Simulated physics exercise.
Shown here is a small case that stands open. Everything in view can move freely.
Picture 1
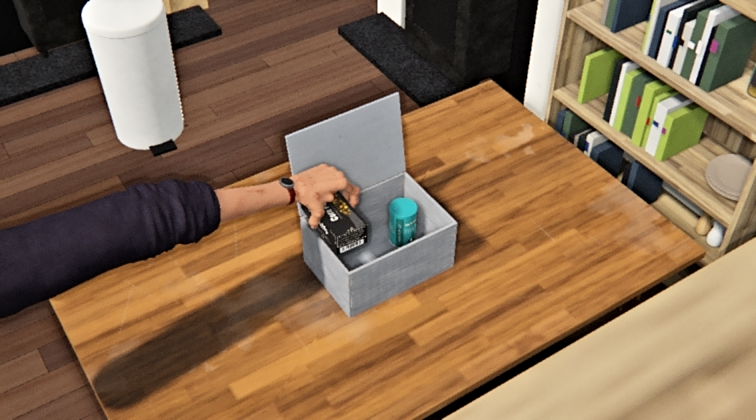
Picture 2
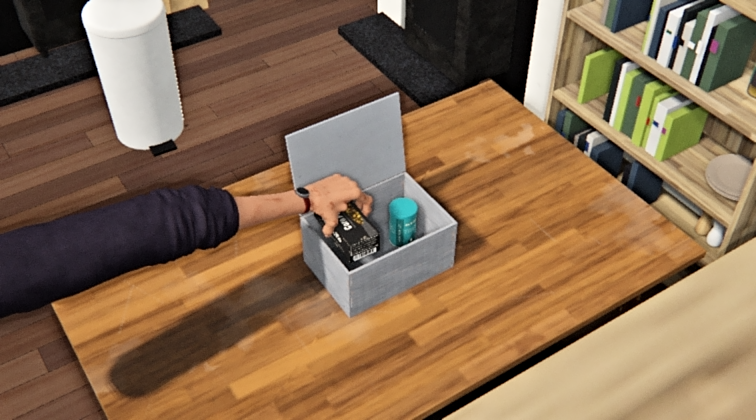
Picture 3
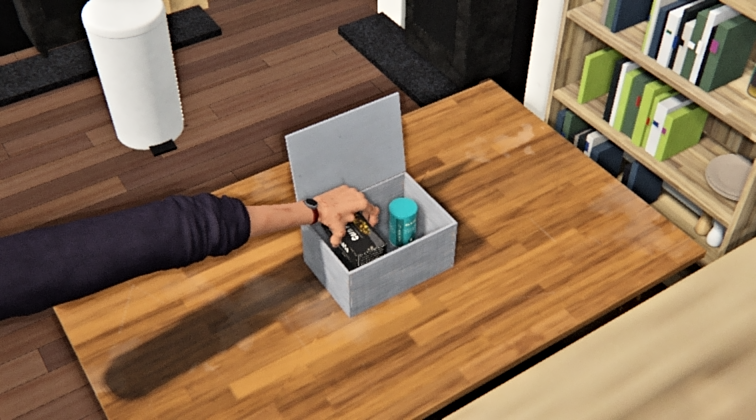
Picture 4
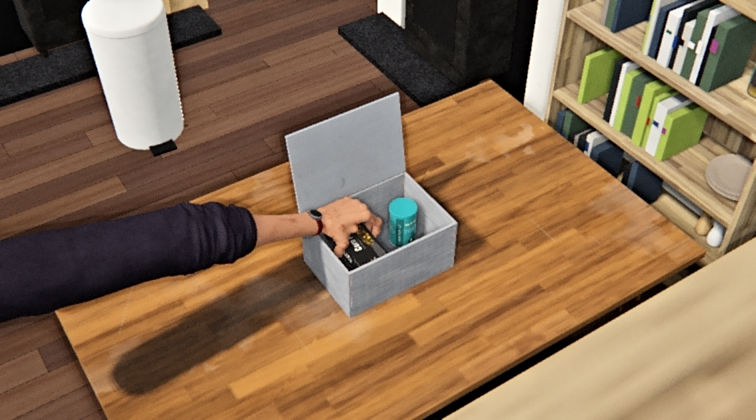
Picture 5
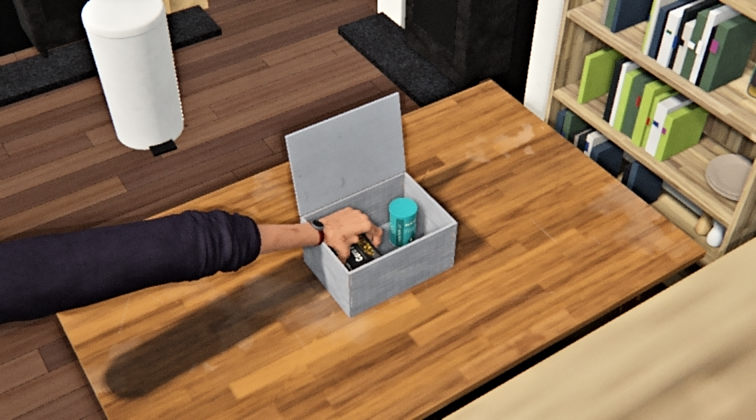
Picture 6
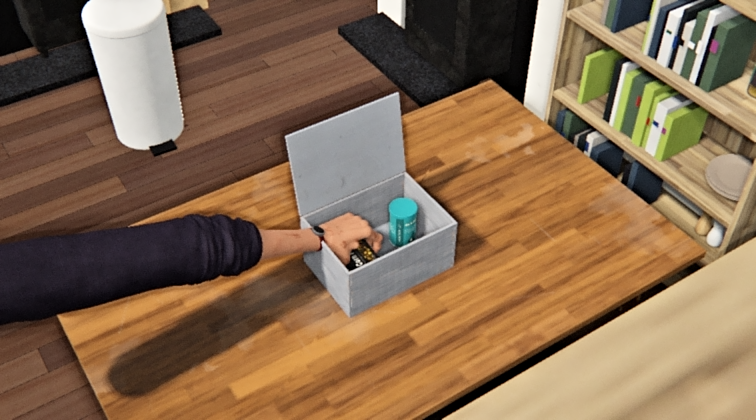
In this clip, a hand lowers a black carton into the left side of an open grey case on a wooden table, beside a turquoise tin that stays still, and then remains over the carton inside the case.
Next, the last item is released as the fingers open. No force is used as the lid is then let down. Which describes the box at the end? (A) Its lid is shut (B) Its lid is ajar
Answer: A.
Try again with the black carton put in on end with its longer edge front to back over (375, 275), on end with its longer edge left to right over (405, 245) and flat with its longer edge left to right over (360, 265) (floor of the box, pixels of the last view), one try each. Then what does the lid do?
The lid is kept raised the first time, is kept raised the second time and lowers completely the third time.
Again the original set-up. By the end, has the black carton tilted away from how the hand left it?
In the end, the black carton keeps its orientation.
Then, 1.30 s after the last picture, lid 78° above the rim.
Then, 1.70 s after the last picture, lid 49° above the rim.
Then, 2.10 s after the last picture, lid 8° above the rim.
At rest, lid shut; both in place. Seen from the same camera at the end, black carton near (357, 261).
